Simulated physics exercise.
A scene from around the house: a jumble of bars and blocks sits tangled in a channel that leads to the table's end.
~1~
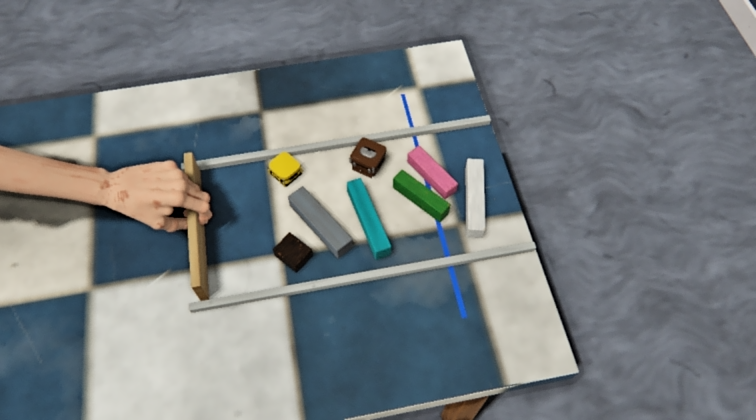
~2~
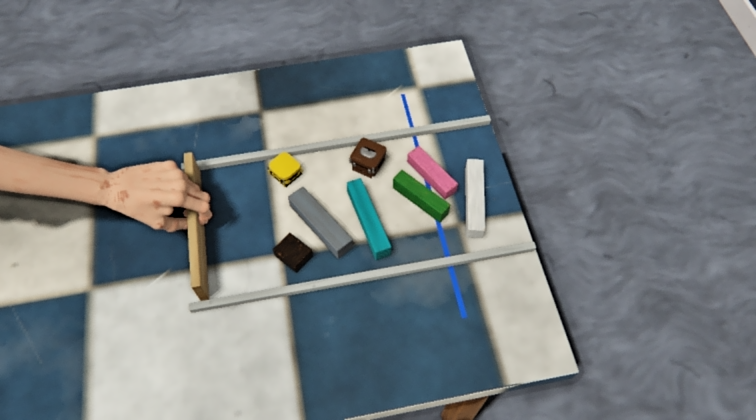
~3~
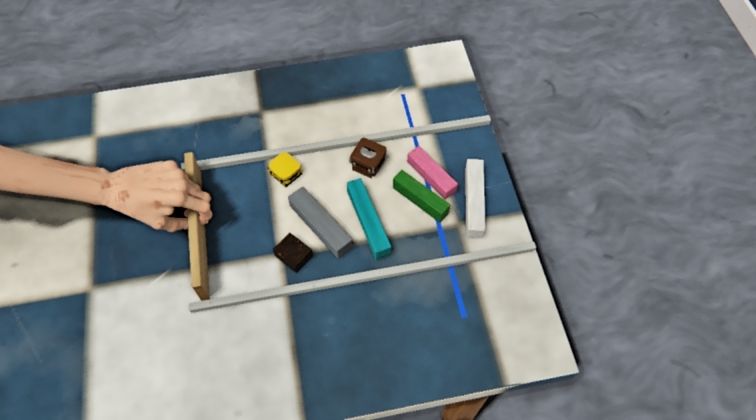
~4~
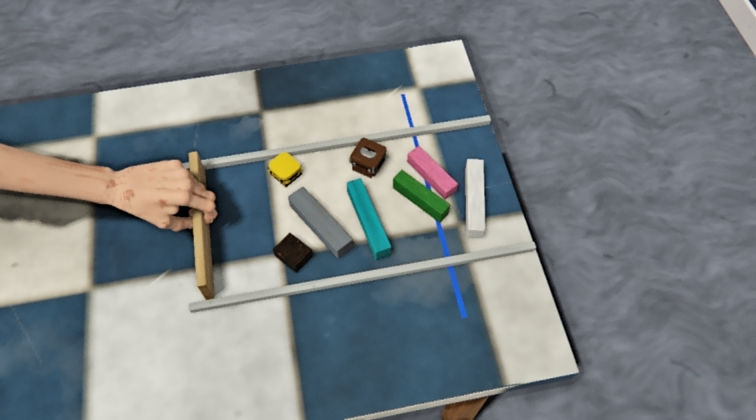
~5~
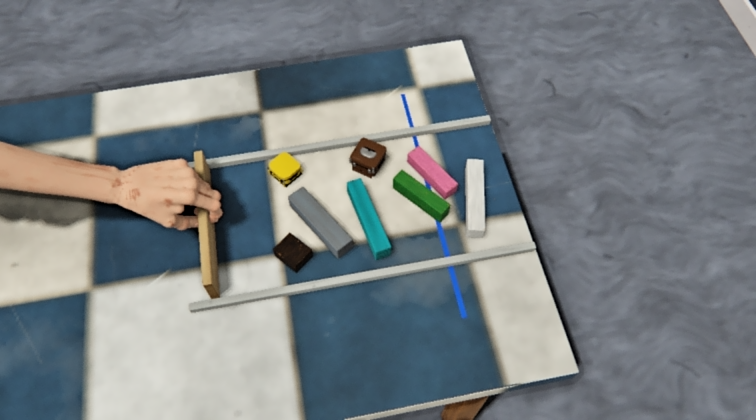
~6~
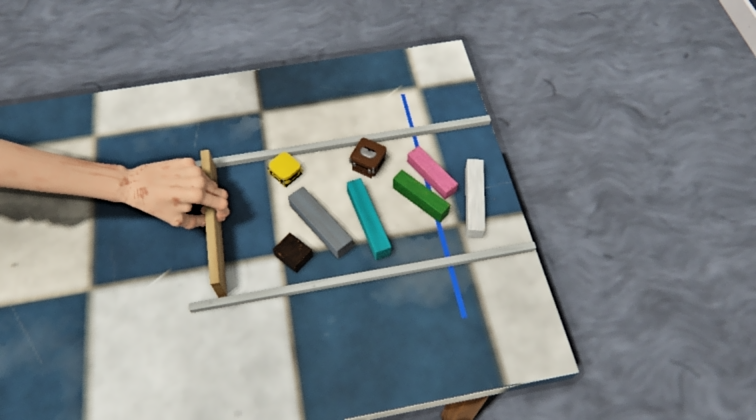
A hand slides a wooden board slightly right toward the still, jumbled bars and blocks.
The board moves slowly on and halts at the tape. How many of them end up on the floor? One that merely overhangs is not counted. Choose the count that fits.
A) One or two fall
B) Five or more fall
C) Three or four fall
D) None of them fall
None of them fall.
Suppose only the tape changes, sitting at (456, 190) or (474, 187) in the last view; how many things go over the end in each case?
On the floor, 2 then 4.
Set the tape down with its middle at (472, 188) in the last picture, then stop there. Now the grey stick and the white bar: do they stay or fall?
Outcome - grey stick is left in place, white bar topples off.
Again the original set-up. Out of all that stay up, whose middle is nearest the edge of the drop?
It's the white bar.
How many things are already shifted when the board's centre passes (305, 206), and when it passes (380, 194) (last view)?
Tally: 3; 7.
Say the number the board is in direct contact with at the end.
The count is 3.
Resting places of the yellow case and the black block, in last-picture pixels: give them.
They end up close to (432, 153) and (459, 229).
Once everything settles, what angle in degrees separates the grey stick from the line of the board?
It measures close to 25 degrees.
Early on, none off yet; white bar at rest near (475, 198); pink bar at rest near (432, 173); green bar at rest near (421, 196).
Finally, the number that fall off is zero.
